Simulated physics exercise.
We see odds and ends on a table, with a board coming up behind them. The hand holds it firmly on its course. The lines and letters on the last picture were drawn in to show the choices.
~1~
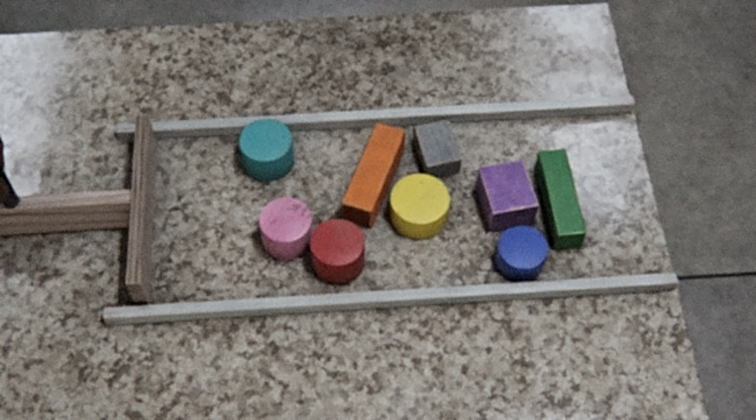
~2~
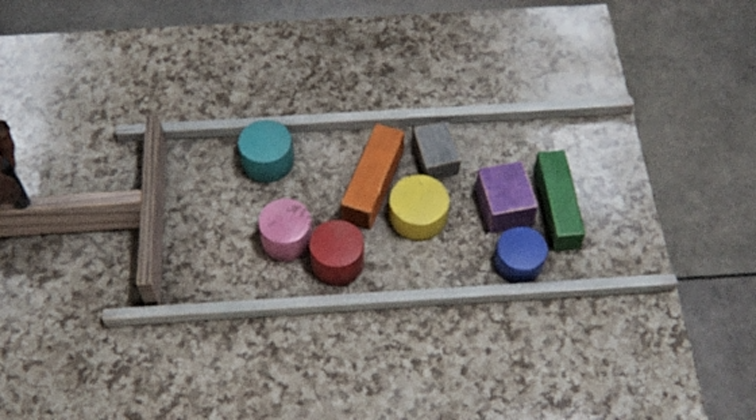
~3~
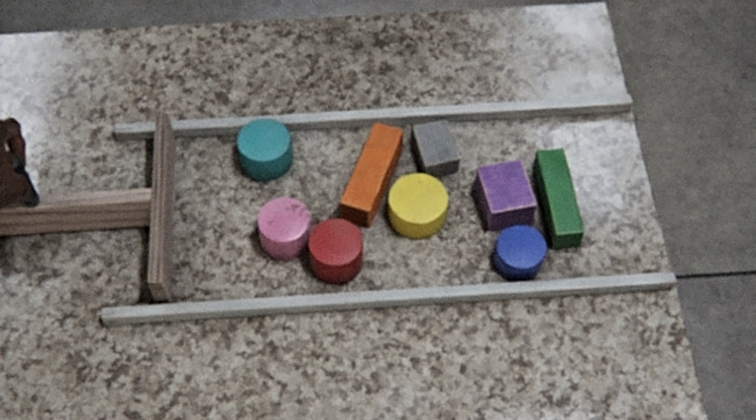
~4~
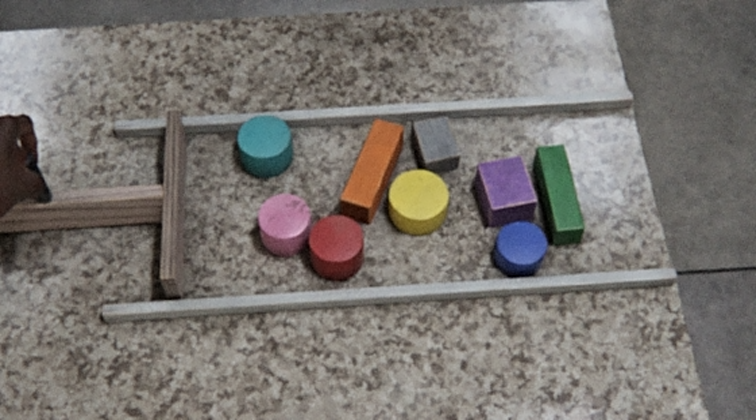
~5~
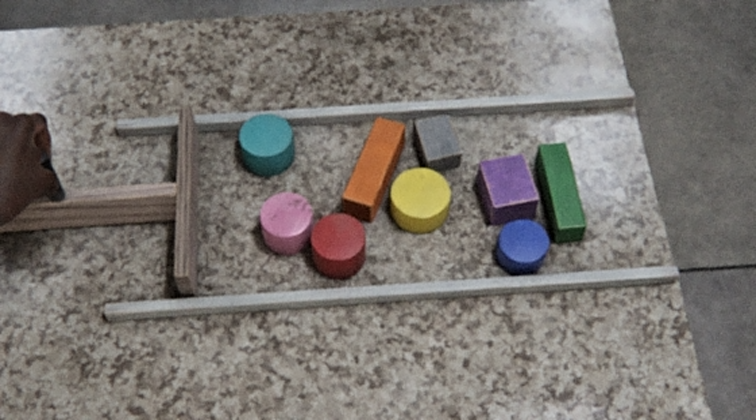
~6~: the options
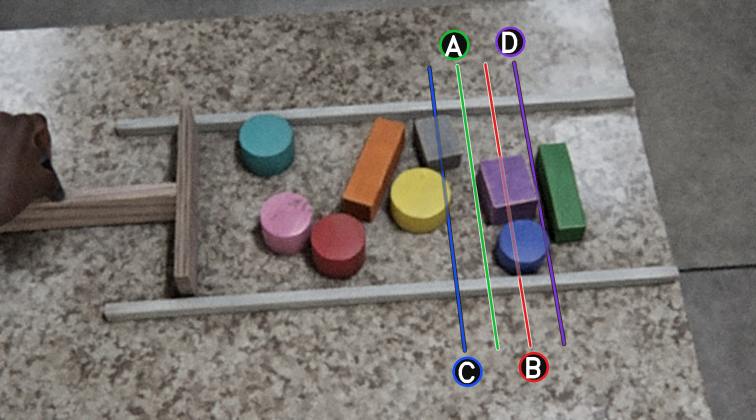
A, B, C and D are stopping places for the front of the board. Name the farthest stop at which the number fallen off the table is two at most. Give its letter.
D is the last line within the limit.
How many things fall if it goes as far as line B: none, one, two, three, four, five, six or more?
In all, one.
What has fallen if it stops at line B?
The green bar goes over.
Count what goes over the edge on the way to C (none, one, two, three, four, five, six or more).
By then, none.
On the copy, A at (476, 196); B at (506, 194); C at (446, 198); D at (537, 192).
On D. First, board (312, 180); red tin (371, 257); turquoise tin (344, 140).
Then, board (439, 172); green bar (613, 191); purple block (575, 187).
Finally, board (537, 166); green bar over the edge; purple block over the edge; two fallen.
By contrast, A is within the limit but short; B is within the limit but short; C is within the limit but short.
